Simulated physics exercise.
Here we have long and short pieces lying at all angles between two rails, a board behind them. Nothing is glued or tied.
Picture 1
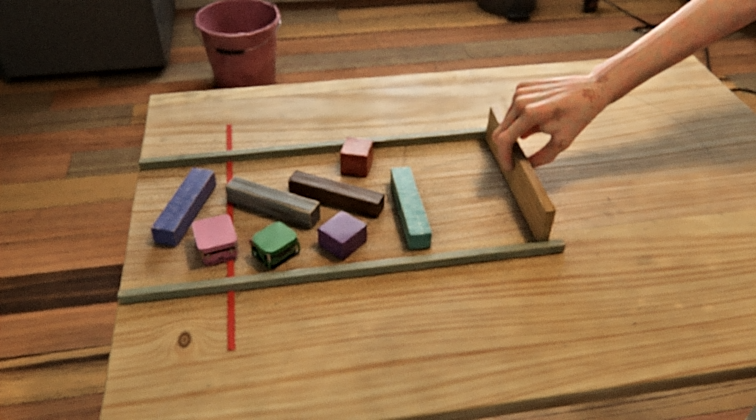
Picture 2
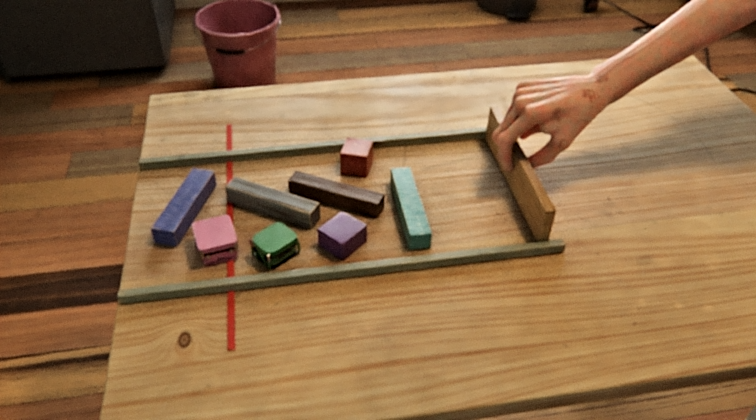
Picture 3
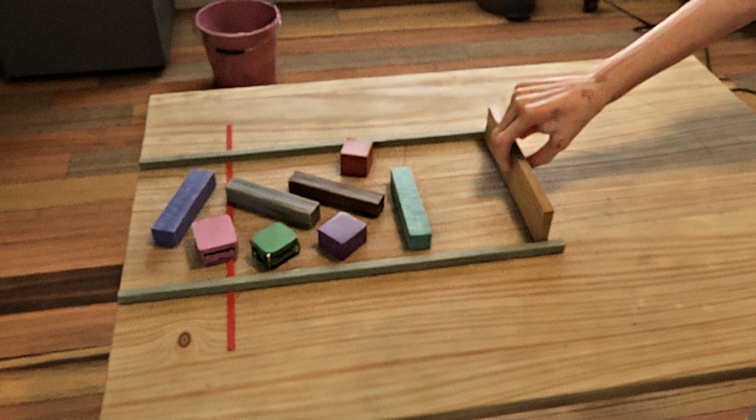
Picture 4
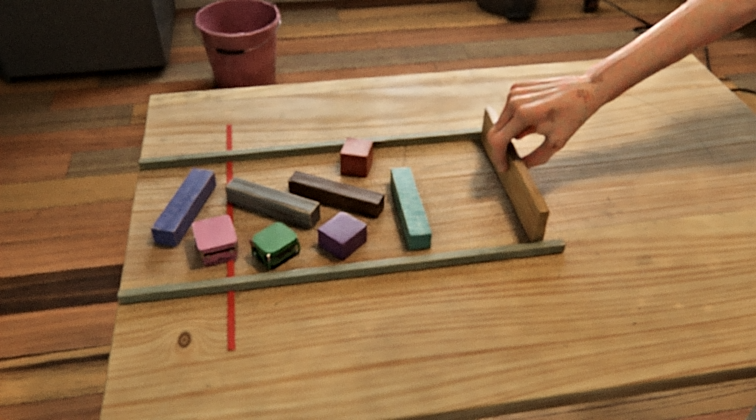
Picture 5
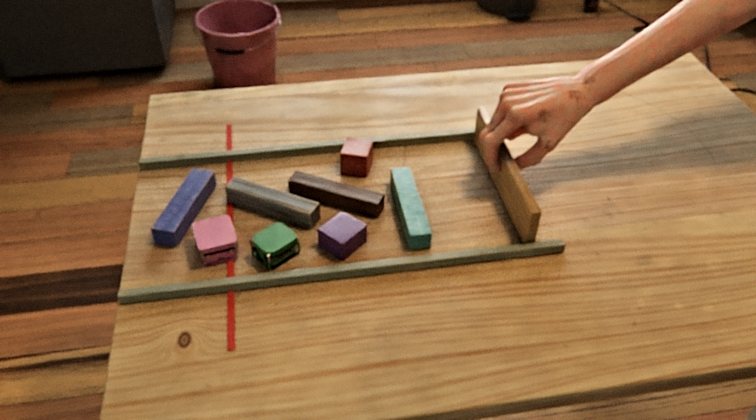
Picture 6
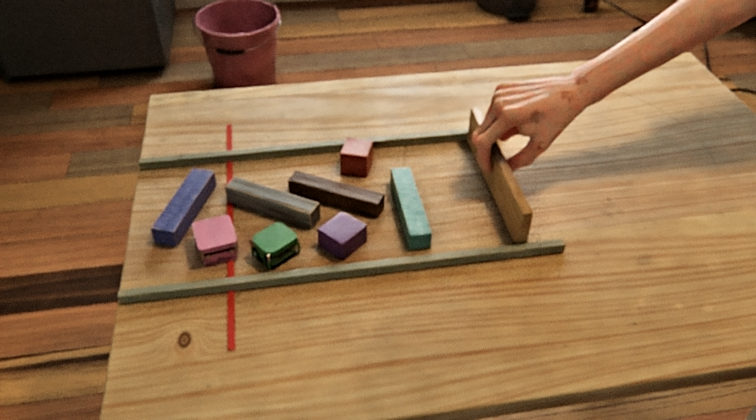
On a wooden tabletop, a hand slid an upright board a short way left between two rails, while the colourful blocks and bars lying near a strip of red tape stayed still.
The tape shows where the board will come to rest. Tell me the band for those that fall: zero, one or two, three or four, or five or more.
The number that fall off is zero.
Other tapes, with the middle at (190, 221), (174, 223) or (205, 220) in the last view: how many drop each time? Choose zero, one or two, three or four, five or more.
In that order: Either three or four; three to four; just one or two.
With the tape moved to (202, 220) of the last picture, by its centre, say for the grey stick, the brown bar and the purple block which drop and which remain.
The grey stick stays on; the brown bar survives; the purple block does not fall.
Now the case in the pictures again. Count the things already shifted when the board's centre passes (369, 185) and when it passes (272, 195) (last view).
By then 4, and 8.
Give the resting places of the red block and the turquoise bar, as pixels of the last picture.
The red block stops around (214, 173); the turquoise bar around (218, 227).
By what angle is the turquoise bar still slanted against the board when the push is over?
Near 0 degrees.
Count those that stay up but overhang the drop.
It comes to 2.
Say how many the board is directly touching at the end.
In contact: 2.
Soon after, none off yet; blue bar at rest near (186, 206); pink case at rest near (216, 241); green case at rest near (275, 246).
At rest, the number that fall off is zero.
